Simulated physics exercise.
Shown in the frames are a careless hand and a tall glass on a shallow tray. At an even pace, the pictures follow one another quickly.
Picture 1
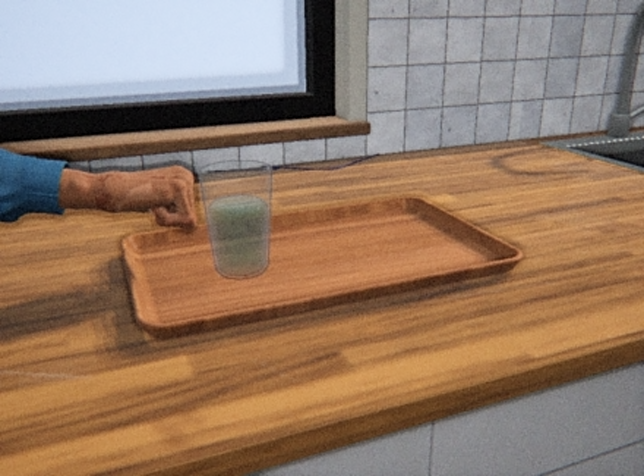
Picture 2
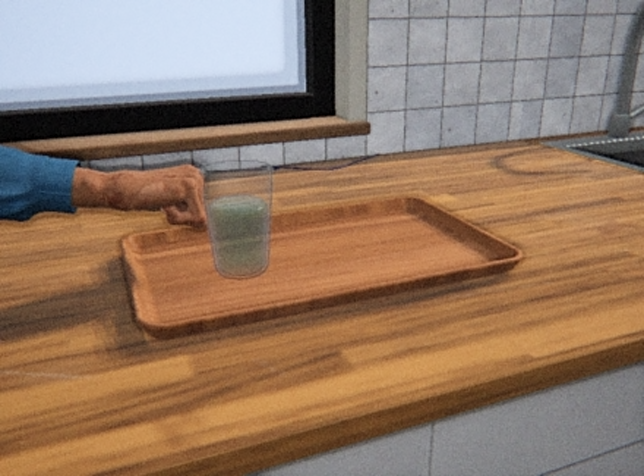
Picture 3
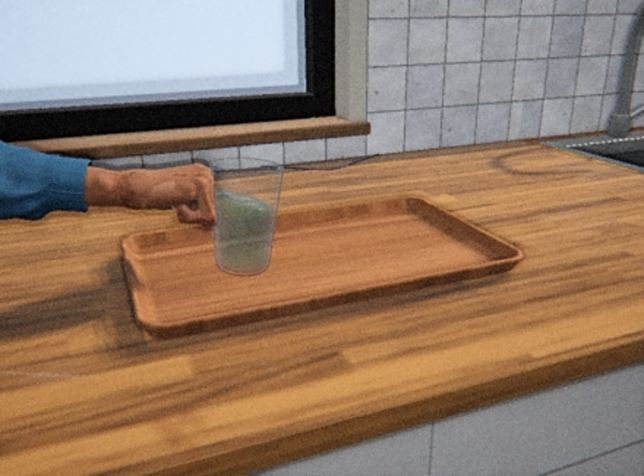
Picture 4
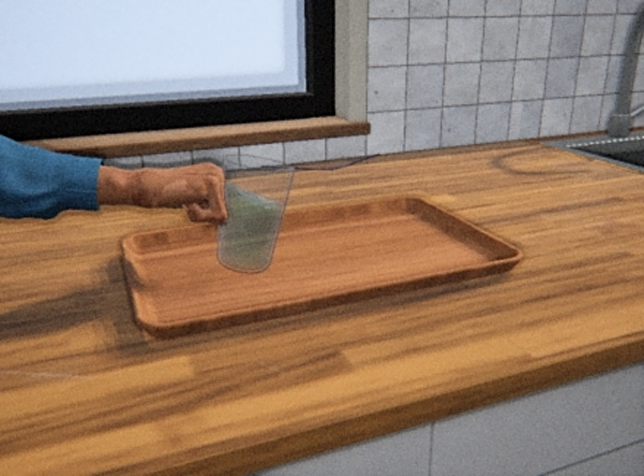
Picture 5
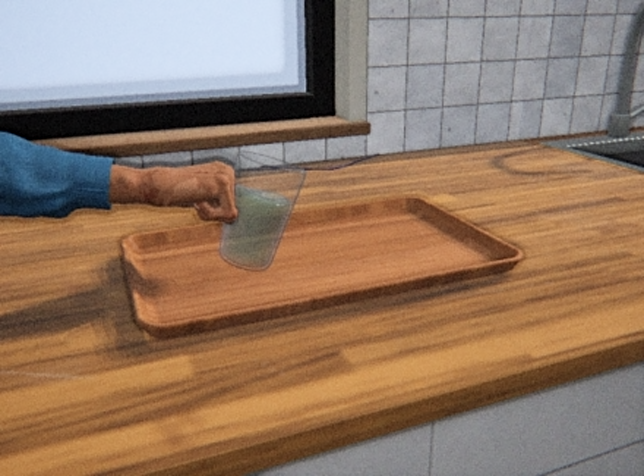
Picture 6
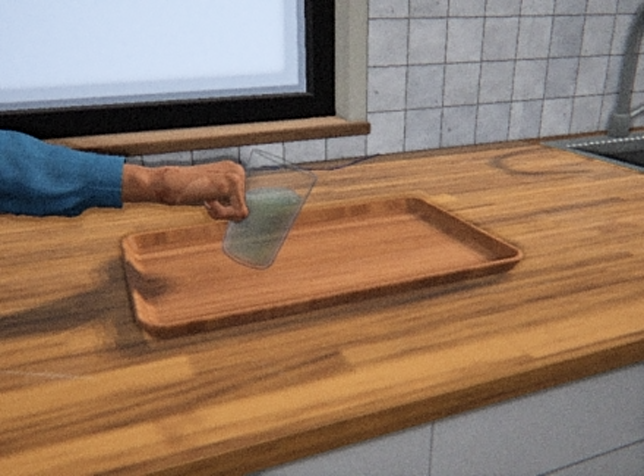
We see a hand in a blue sleeve beside a tall glass of cloudy greenish liquid on a shallow wooden tray. The hand moves right against the glass, which leans steadily further to the right as the liquid shifts inside.
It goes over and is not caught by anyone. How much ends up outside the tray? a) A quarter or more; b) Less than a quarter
(a) A quarter or more.
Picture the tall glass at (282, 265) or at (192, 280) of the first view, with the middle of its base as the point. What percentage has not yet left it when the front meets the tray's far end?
Near 70 % and 45 %.
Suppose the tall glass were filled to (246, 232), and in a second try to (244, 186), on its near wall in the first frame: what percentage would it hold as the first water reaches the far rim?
55 % and 55 %.
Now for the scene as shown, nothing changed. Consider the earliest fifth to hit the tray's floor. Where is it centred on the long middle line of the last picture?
Touchdown, mid-line: Approx. (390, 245).
A moment on, the tall glass is falling and 100 per cent is in the glass, 0 on the tray and 0 above or beyond its rim.
Next, the tall glass lies on its side and 77 per cent is in the glass, 11 on the tray and 12 above or beyond its rim.
Then the tall glass lies on its side and 40 per cent is in the glass, 48 on the tray and 12 above or beyond its rim.
Later the tall glass lies on its side and 20 per cent is in the glass, 40 on the tray and 40 above or beyond its rim.
In the end 60 per cent is held by tray and glass, 40 is off the tray.
